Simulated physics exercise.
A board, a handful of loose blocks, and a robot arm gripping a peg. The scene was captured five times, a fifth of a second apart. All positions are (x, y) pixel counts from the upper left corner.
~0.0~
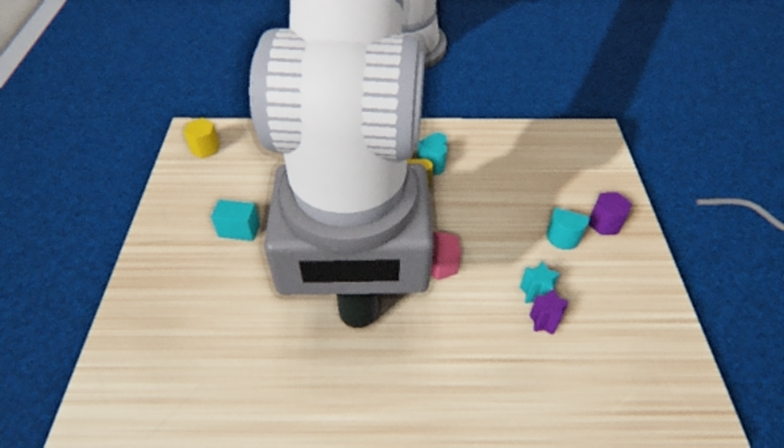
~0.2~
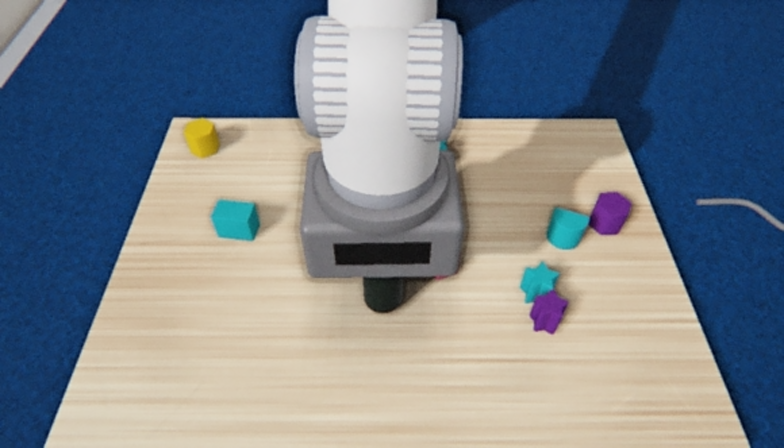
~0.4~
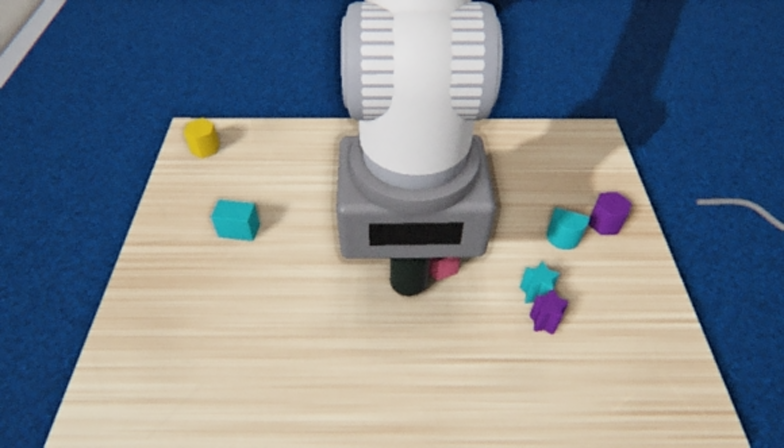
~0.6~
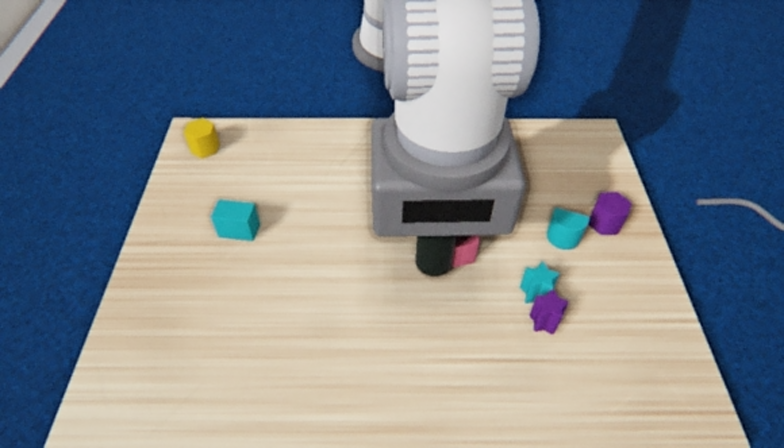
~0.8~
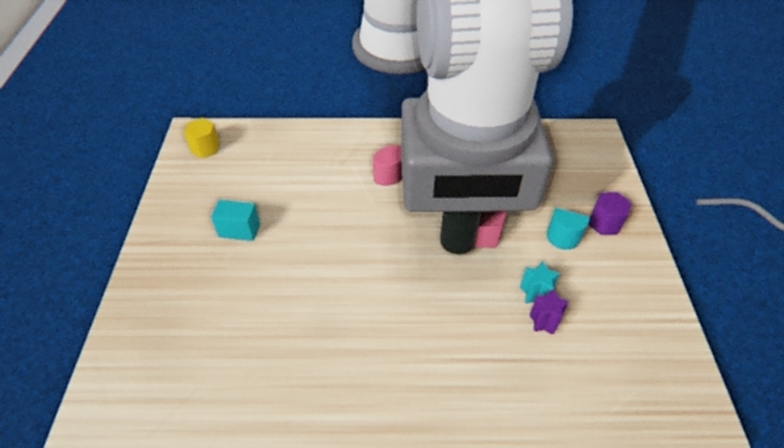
Robot arm sliding a dark peg rightward and toward the table's far side, pushing a pink block along among scattered coloured blocks.
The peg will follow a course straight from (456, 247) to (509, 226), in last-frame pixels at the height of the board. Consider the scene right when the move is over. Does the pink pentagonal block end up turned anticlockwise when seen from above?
Yes, that is how it ends up.
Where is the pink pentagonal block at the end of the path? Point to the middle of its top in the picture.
It will likely be found at (537, 191).
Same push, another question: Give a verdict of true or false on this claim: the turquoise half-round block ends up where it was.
The claim holds.
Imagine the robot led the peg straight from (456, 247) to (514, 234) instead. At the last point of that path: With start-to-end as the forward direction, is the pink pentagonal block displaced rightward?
No.
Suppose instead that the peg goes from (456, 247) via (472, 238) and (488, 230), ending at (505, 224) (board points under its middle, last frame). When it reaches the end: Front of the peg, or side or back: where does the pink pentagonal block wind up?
Most likely the pink pentagonal block stays ahead.
On the path given first. Halfway along, peg at (485, 230); pink pentagonal block at (514, 202), turned 15° anticlockwise.
At the end, peg at (510, 220); pink pentagonal block at (537, 191), turned 25° anticlockwise; turquoise half-round block in place.
